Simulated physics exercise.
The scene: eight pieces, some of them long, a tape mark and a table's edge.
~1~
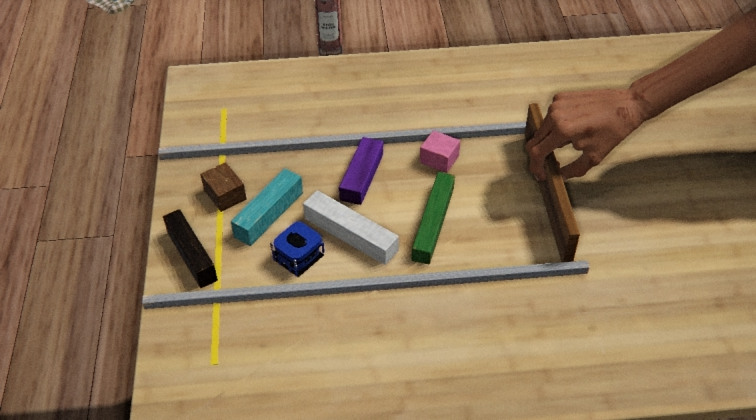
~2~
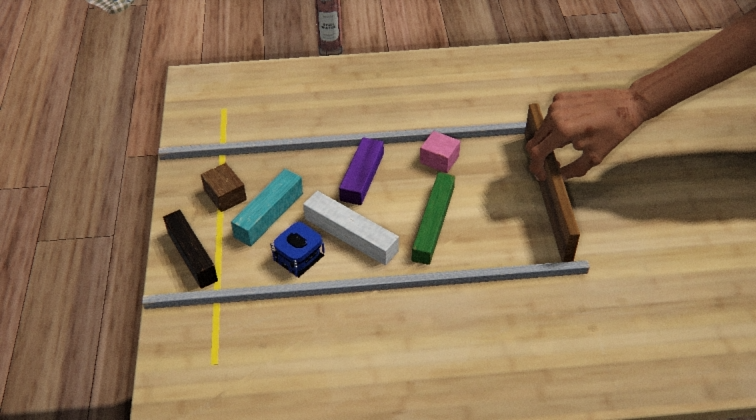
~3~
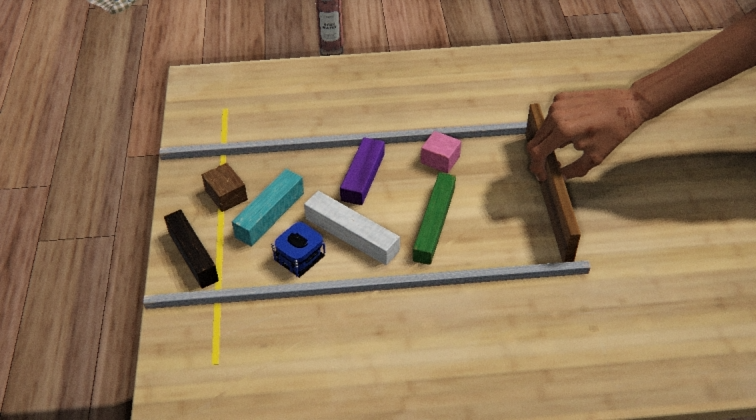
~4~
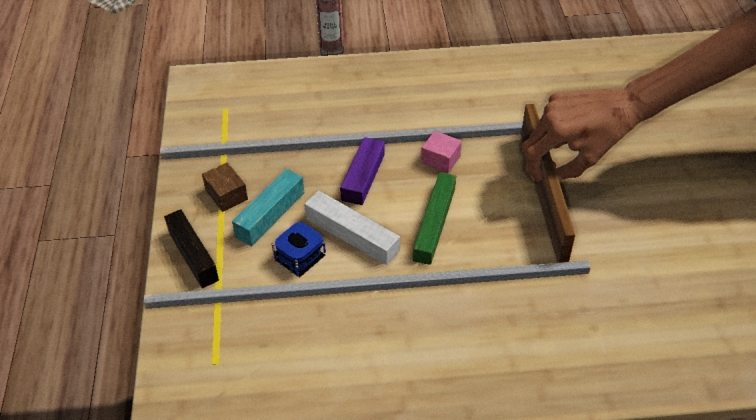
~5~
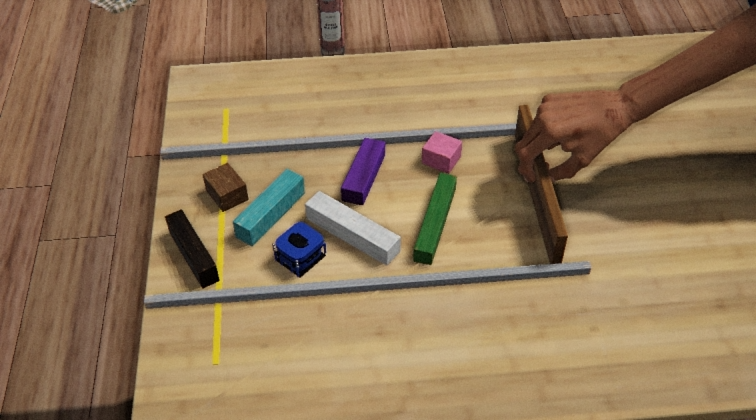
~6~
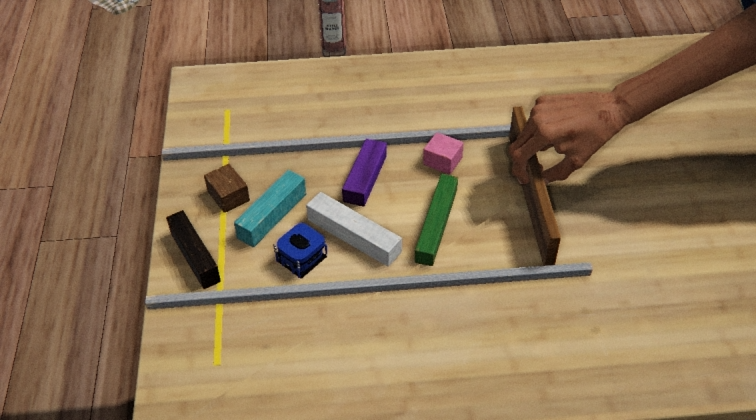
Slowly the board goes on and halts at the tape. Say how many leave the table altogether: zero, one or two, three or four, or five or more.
The number that fall off is three or four.
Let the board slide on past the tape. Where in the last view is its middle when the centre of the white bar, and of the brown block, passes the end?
For the white bar at (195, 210), for the brown block at (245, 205).
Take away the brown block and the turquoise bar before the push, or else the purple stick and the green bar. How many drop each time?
Fallen: 1, and 0 in the other try.
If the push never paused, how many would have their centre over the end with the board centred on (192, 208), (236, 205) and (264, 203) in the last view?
Place by place, 6, 2 and 0.
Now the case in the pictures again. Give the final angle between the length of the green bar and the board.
About 0°.
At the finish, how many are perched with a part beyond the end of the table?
The number is 2.
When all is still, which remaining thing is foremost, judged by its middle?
The blue case ends nearest.
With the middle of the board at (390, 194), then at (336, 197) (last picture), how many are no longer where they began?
4 and 6.
Soon after, none off yet; black bar at rest near (193, 249); brown block at rest near (227, 188); turquoise bar at rest near (271, 208).
After that, none off yet; black bar at rest near (193, 249); brown block at rest near (227, 188); turquoise bar moving near (261, 209).
And then, none off yet; black bar displaced a little near (170, 254); brown block displaced about its own width near (172, 183); turquoise bar displaced about its own width near (194, 220).
In the end, the number that fall off is three or four; gone, turquoise bar, brown block and black bar.
